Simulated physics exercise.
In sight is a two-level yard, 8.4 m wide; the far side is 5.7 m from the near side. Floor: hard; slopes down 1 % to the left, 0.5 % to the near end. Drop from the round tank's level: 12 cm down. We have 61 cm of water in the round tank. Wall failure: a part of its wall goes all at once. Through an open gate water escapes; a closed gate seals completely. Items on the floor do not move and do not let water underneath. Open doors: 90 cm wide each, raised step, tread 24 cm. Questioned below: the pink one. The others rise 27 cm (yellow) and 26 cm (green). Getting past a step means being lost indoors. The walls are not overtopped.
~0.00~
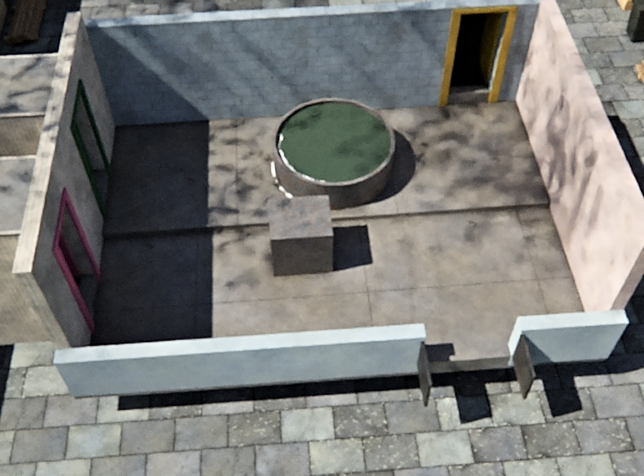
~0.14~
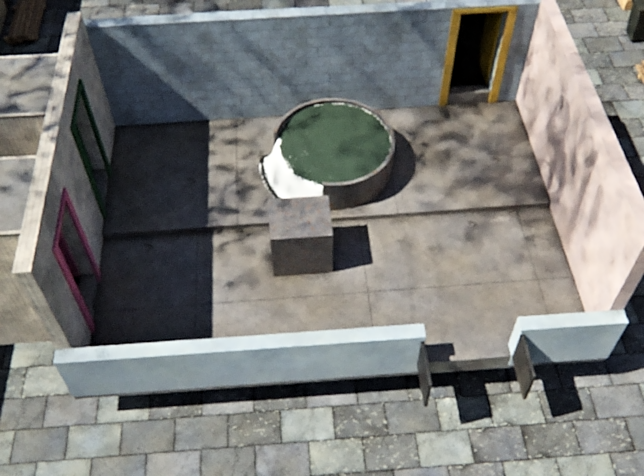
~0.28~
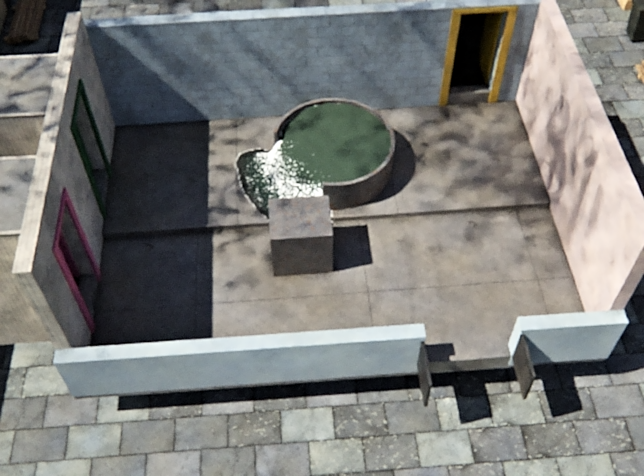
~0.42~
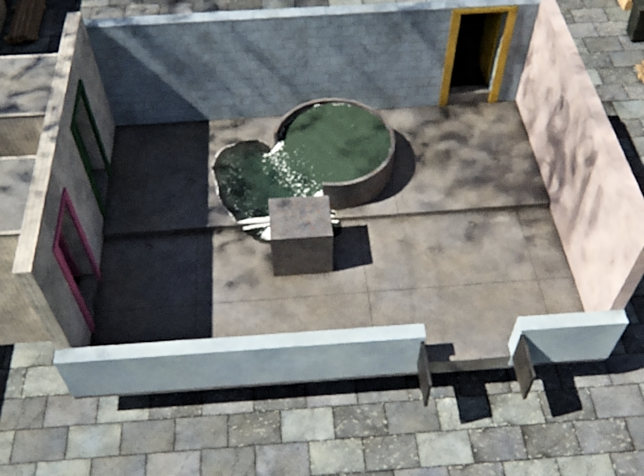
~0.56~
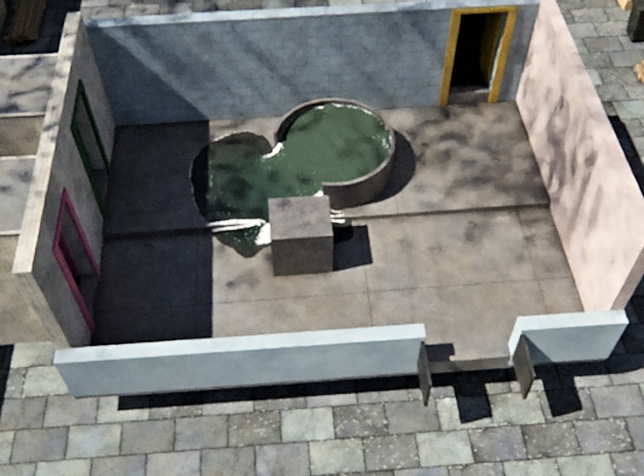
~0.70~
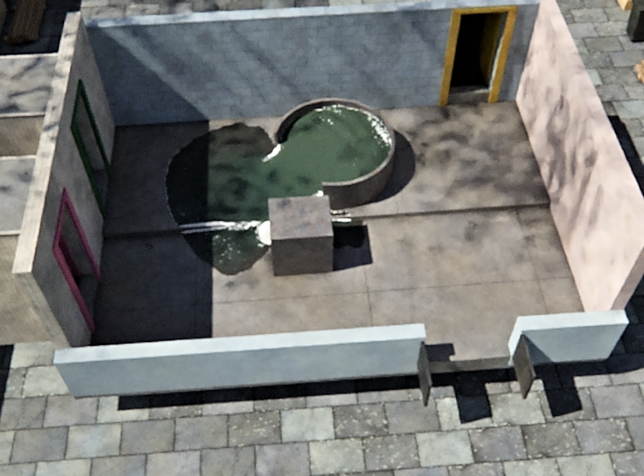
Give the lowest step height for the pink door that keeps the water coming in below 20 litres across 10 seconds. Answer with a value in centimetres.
I would say about 22 cm.
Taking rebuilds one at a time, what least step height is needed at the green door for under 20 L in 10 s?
Green: Roughly 17 cm.
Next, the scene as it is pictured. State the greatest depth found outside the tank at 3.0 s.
I'd estimate roughly 40 cm.
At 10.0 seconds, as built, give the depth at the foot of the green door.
Lab note: Depth approx. 2.5 cm.
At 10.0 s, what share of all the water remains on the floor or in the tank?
What remains is some 96 per cent of the water.
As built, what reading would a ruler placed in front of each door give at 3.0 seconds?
The yellow door has 0 cm, the green door 19 cm and the pink door 23 cm.
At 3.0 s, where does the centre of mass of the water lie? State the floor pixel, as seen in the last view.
The water is centred near (218, 232).
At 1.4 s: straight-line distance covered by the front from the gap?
Around 4.0 m out.
After 1.4 s water covers 35 % of the floor, deepest (42 cm) near (279, 231); it has not reached the pink door.
After 3.0 s water covers 45 % of the floor, deepest (40 cm) near (87, 375); 23 cm at the pink door, 4 litres in over its 25 cm step.
After 10.0 s water covers 80 % of the floor, deepest (14 cm) near (87, 375); 11 cm at the pink door, 6 litres in over its 25 cm step.
At the pink door as built, the water arrived by 1.5 s and peaked near 29 cm at 2.0 s.
Run again over the same 10 s with other heights there, 57 litres in over 17.5 cm, 9 litres over 24 cm. The limit of 20 litres is kept from about 22 cm up.
